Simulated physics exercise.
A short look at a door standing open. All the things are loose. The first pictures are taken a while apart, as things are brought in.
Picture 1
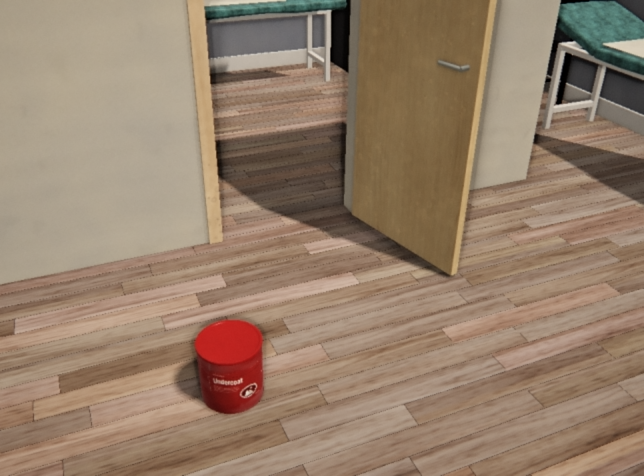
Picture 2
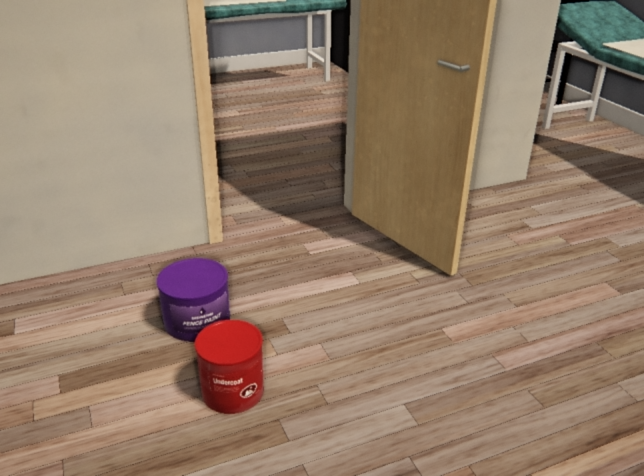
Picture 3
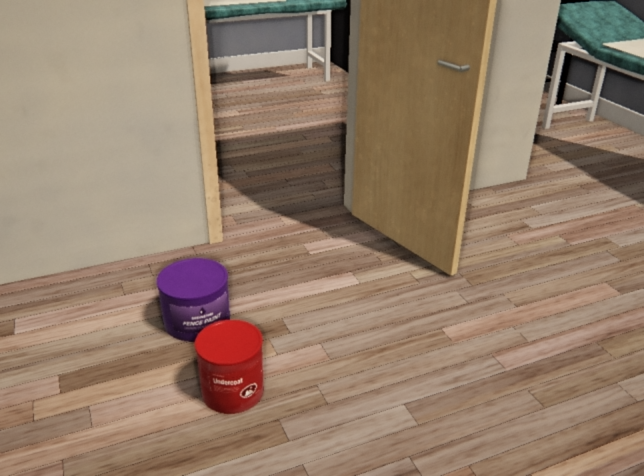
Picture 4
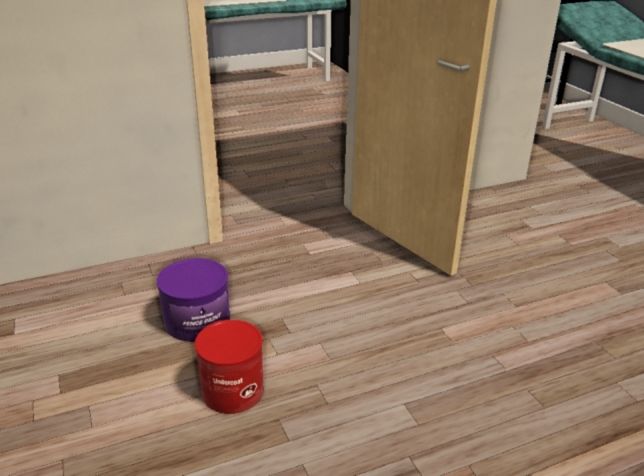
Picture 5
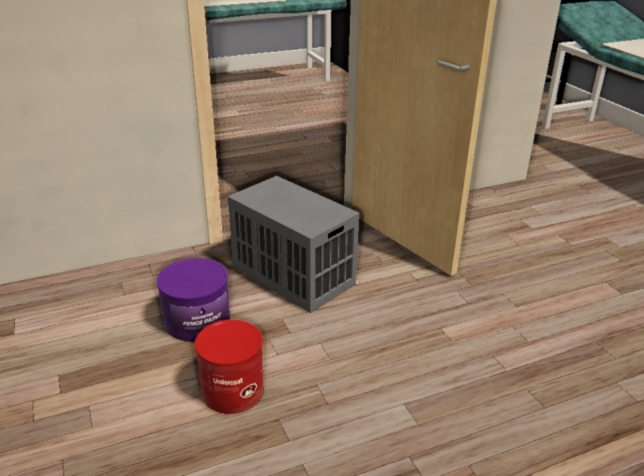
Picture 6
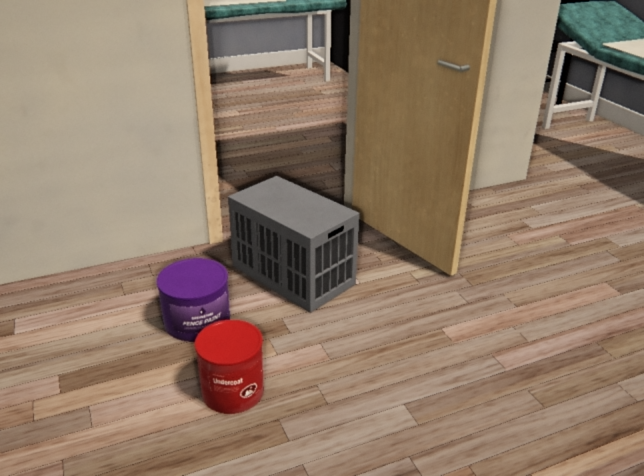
In this clip, a red pail stands on a wood floor near a wide-open door, then a purple pail appears behind it, followed by a grey slatted chest by the doorway; the door and the objects otherwise stay still.
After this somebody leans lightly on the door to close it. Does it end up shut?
It is blocked.
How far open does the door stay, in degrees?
Some 65° open.
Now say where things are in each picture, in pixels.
In the first frame, door wide open and still.
In the second frame, door wide open and still; purple pail (195, 299); red pail (231, 367).
In the third frame, door wide open and still; purple pail (195, 299); red pail (231, 367).
In the fourth frame, door wide open and still; purple pail (195, 299); red pail (231, 367).
In the fifth frame, door wide open and still; purple pail (195, 299); red pail (231, 367).
In the sixth frame, door wide open and still; grey chest (293, 241); purple pail (195, 299).
Then, 0.70 s after the last picture, door at 93°.
Then, 1.20 s after the last picture, door at 75°.
At rest, door at 66°; all 3 in place. Seen from the same camera at the end, grey chest near (291, 241).
